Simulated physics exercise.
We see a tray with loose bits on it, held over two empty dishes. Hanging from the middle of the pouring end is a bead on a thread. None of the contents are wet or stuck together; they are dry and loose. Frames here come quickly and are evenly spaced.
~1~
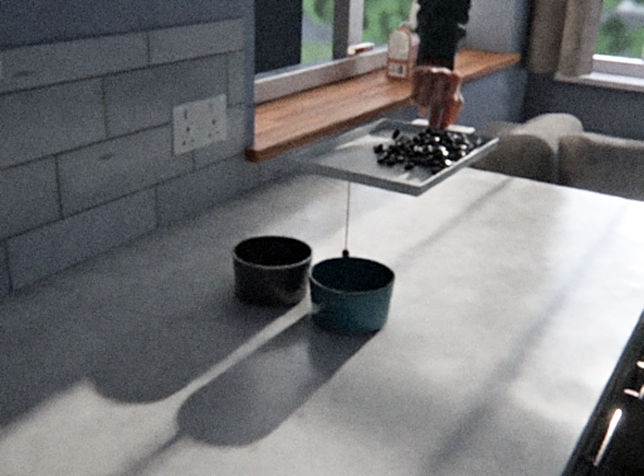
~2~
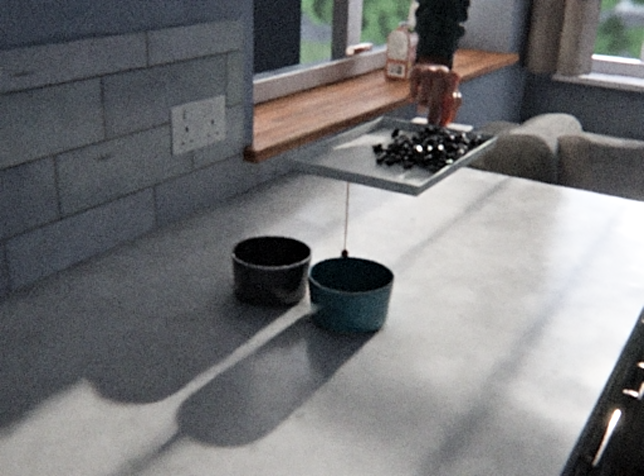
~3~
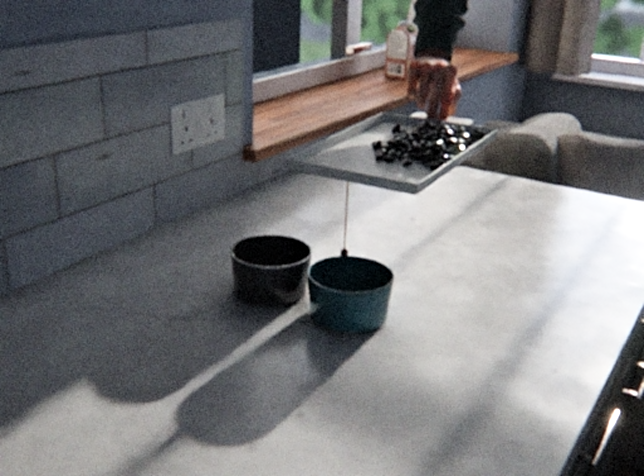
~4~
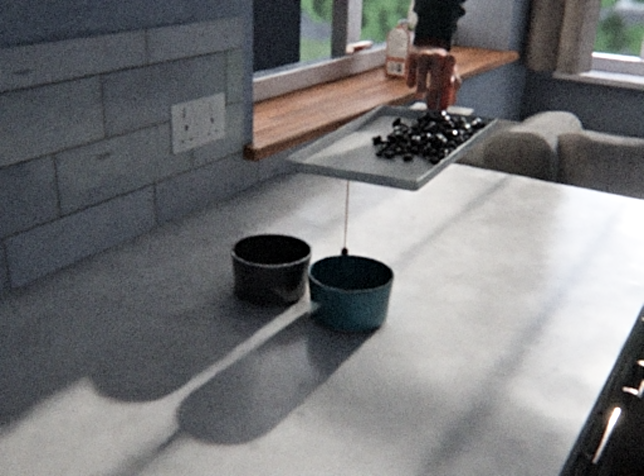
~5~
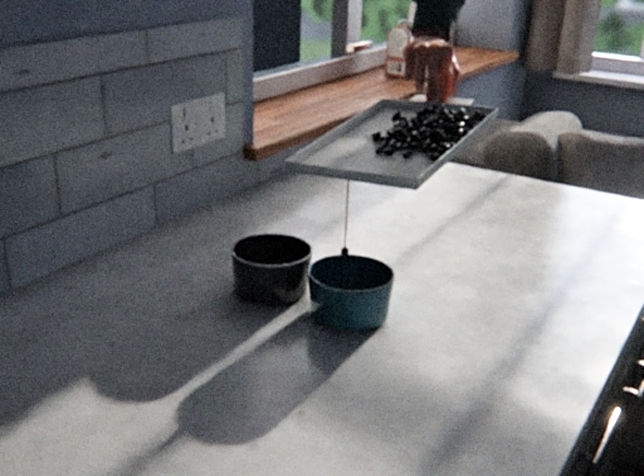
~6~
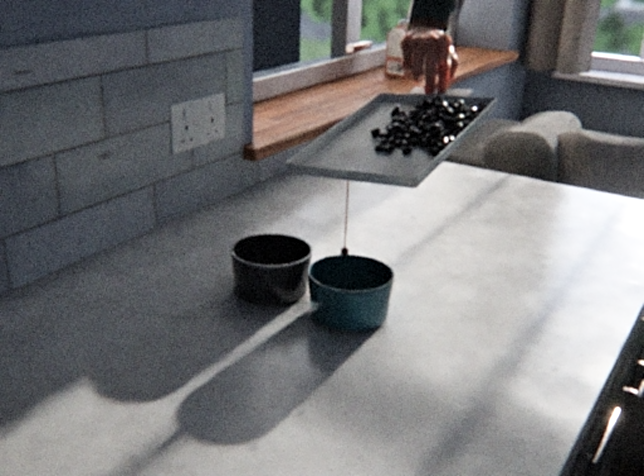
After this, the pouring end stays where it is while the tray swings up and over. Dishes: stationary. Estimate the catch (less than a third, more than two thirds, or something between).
The catch is strong, above two thirds of the load.
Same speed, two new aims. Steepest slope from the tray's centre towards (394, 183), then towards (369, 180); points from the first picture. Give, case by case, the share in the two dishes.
About 30 and 40 per cent.
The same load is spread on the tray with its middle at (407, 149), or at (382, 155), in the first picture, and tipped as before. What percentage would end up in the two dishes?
First case around 80 %, second case around 80 %.
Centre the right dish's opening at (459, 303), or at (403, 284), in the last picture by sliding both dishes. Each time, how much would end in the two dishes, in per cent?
Respectively 0 % and 60 %.
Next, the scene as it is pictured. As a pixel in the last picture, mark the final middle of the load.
Centre at rest: Close to (277, 287).
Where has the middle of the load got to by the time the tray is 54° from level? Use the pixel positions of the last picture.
Near (328, 142).
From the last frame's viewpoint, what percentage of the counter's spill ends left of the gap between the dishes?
It comes out at roughly 80 percent.
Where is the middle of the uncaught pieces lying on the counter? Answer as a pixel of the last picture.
Estimated middle: Around (262, 320).
Just after the last frame, tray tipped steeply; almost all on the tray; just a few in the left dish; just a few outside both; just a few in the air.
A moment on, tray tipped right over; the larger part on the tray; just a few in the right dish; roughly a quarter in the left dish; just a few outside both; just a few in the air.
Further on, tray tipped past a quarter turn; about a tenth in the right dish; roughly two thirds in the left dish; roughly a quarter outside both.
When it is over, tray tipped past a quarter turn; about a tenth in the right dish; roughly two thirds in the left dish; roughly a quarter outside both.
